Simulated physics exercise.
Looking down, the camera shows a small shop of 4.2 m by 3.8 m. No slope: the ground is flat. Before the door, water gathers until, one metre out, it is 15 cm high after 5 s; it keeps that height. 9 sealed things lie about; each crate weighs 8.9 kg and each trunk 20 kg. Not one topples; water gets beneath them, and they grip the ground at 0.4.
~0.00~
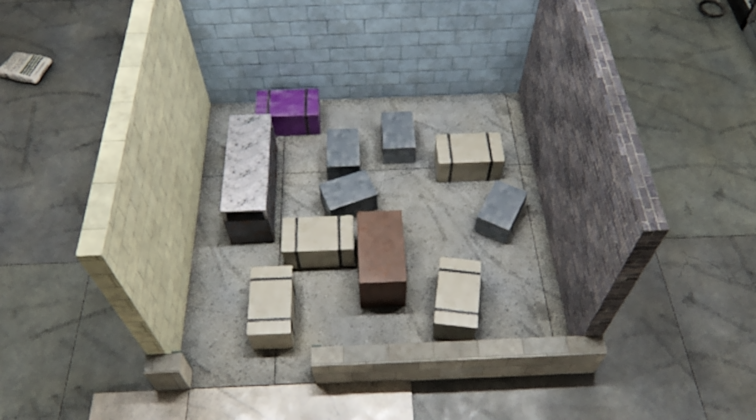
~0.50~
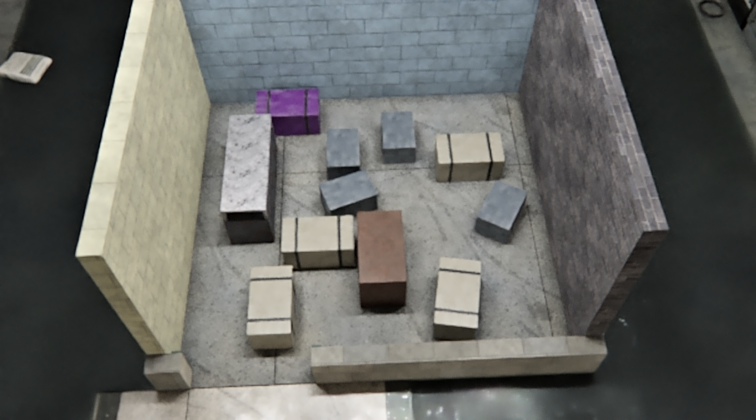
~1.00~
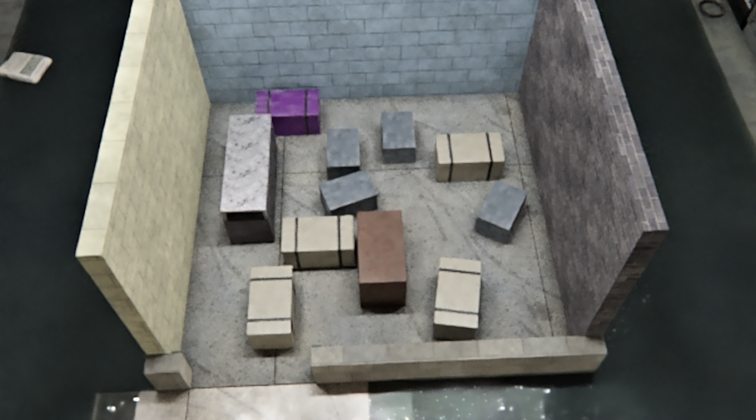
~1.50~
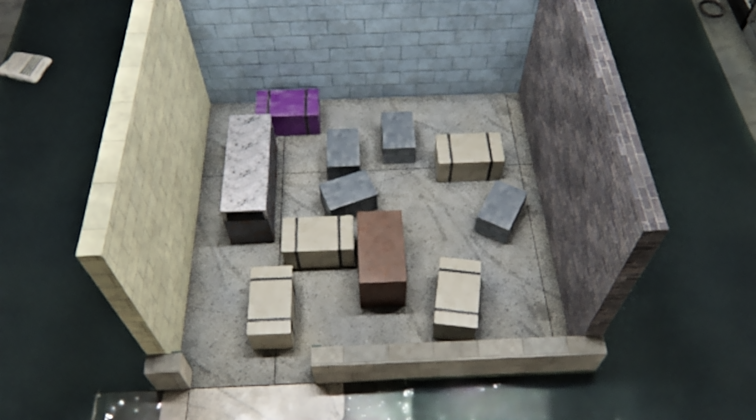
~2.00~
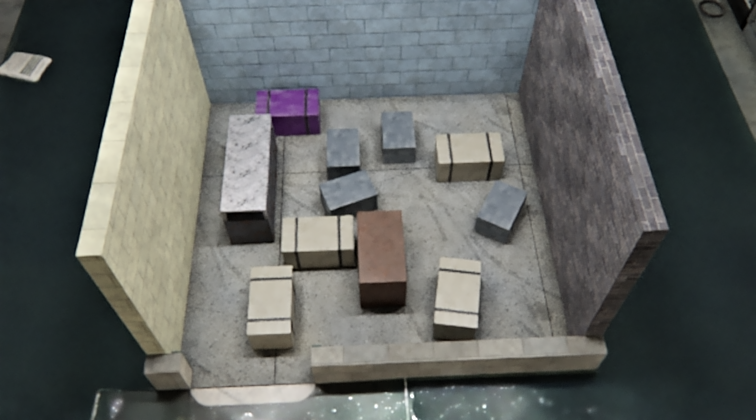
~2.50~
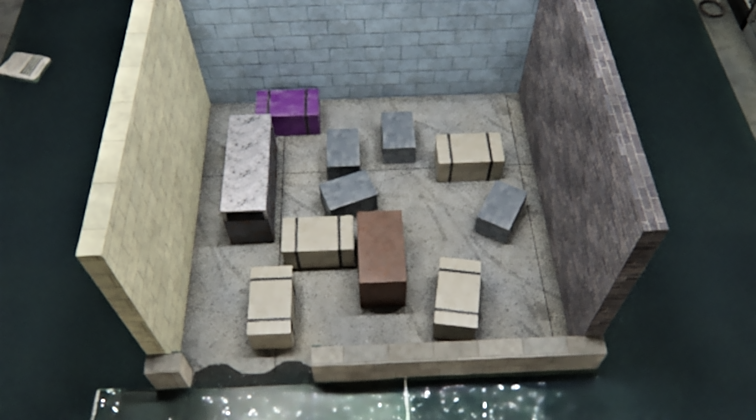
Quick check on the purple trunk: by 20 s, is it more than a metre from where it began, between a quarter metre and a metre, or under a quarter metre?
It is pushed well off.
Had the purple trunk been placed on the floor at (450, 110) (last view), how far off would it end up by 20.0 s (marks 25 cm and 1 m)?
Answer: It covers a big distance.
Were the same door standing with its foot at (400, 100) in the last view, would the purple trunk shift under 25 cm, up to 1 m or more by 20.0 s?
As for the purple trunk, it winds up a long way off.
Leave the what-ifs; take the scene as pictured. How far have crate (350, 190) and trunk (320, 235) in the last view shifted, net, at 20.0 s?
They sit 150 cm and 300 cm away, in the order given.
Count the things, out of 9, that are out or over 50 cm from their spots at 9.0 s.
My count gives 2.
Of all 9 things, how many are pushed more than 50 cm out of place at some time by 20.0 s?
Total: 9.
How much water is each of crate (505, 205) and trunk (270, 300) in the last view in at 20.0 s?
Roughly 12 and 12 cm.
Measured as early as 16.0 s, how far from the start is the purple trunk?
250 cm or so by then.
After 4.0 s the purple trunk is near (287, 103), 0.0 m from its start, aground; 0 afloat.
After 9.0 s the purple trunk is near (305, 111), 0.3 m from its start, aground; 1 afloat.
After 16.0 s the purple trunk is near (472, 126), 2.4 m from its start, afloat; 9 afloat.
After 20.0 s the purple trunk is near (450, 169), 2.3 m from its start, afloat; 9 afloat.
